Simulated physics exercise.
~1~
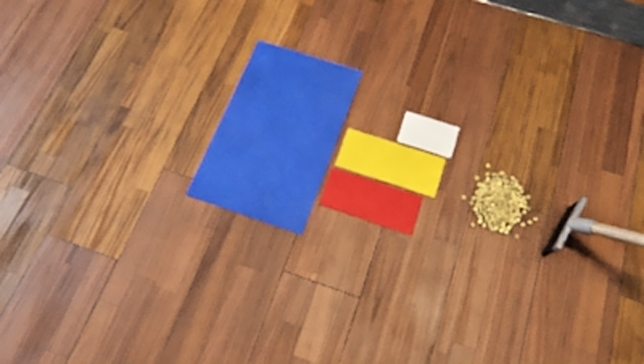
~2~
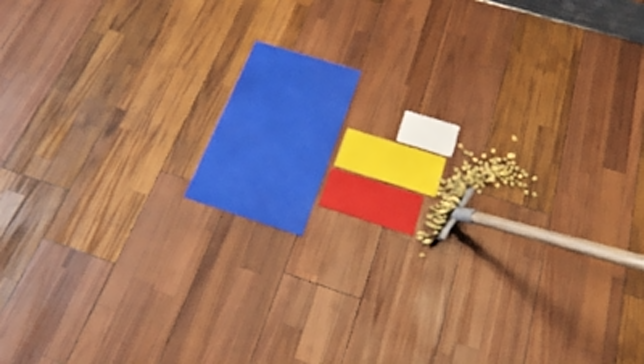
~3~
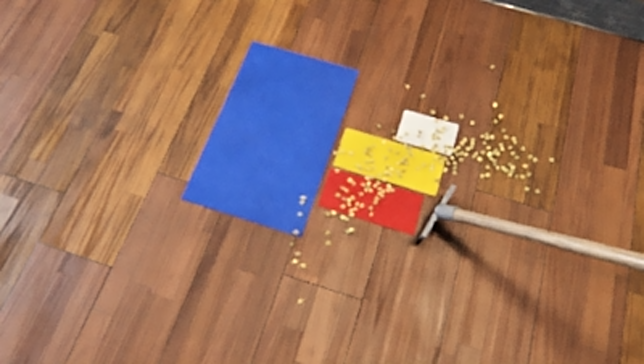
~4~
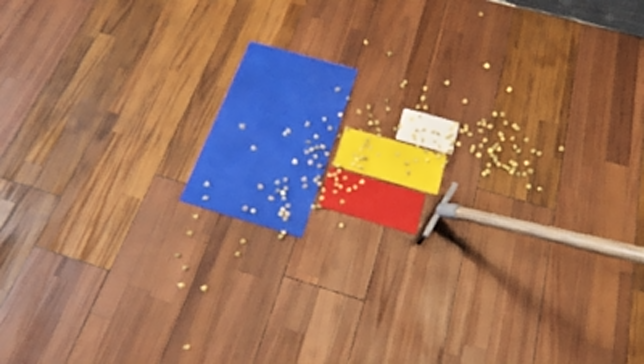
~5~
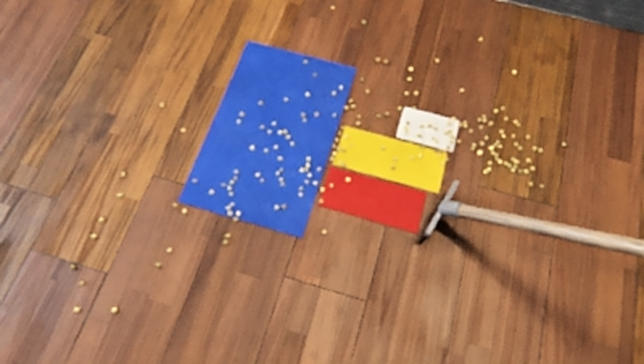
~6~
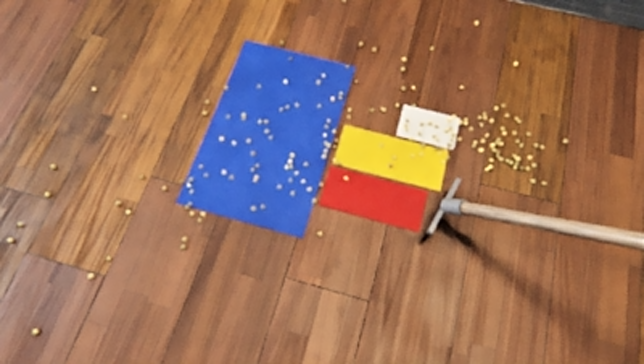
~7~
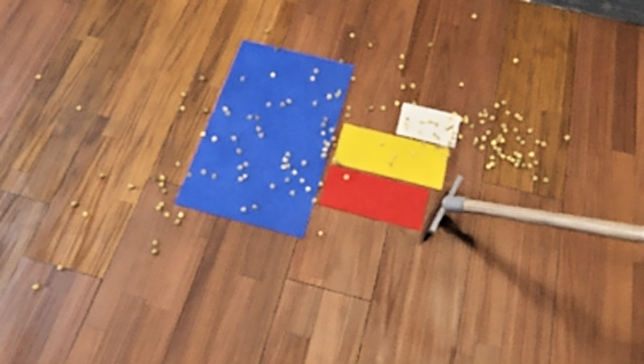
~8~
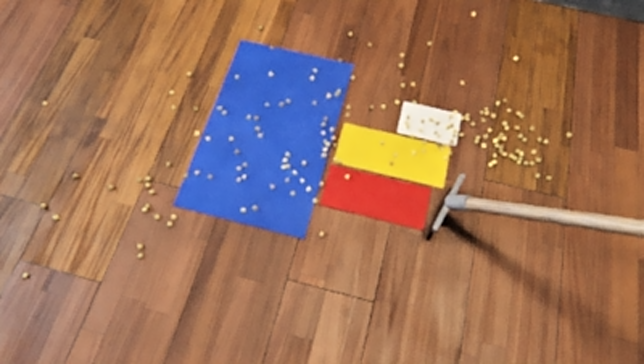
On a wooden plank floor with blue, yellow, red and white mats, a long-handled squeegee pushes a pile of small beans leftwards and stops beside the red mat, while the beans scatter onward, ending strewn over the blue mat, the white mat and the surrounding boards.
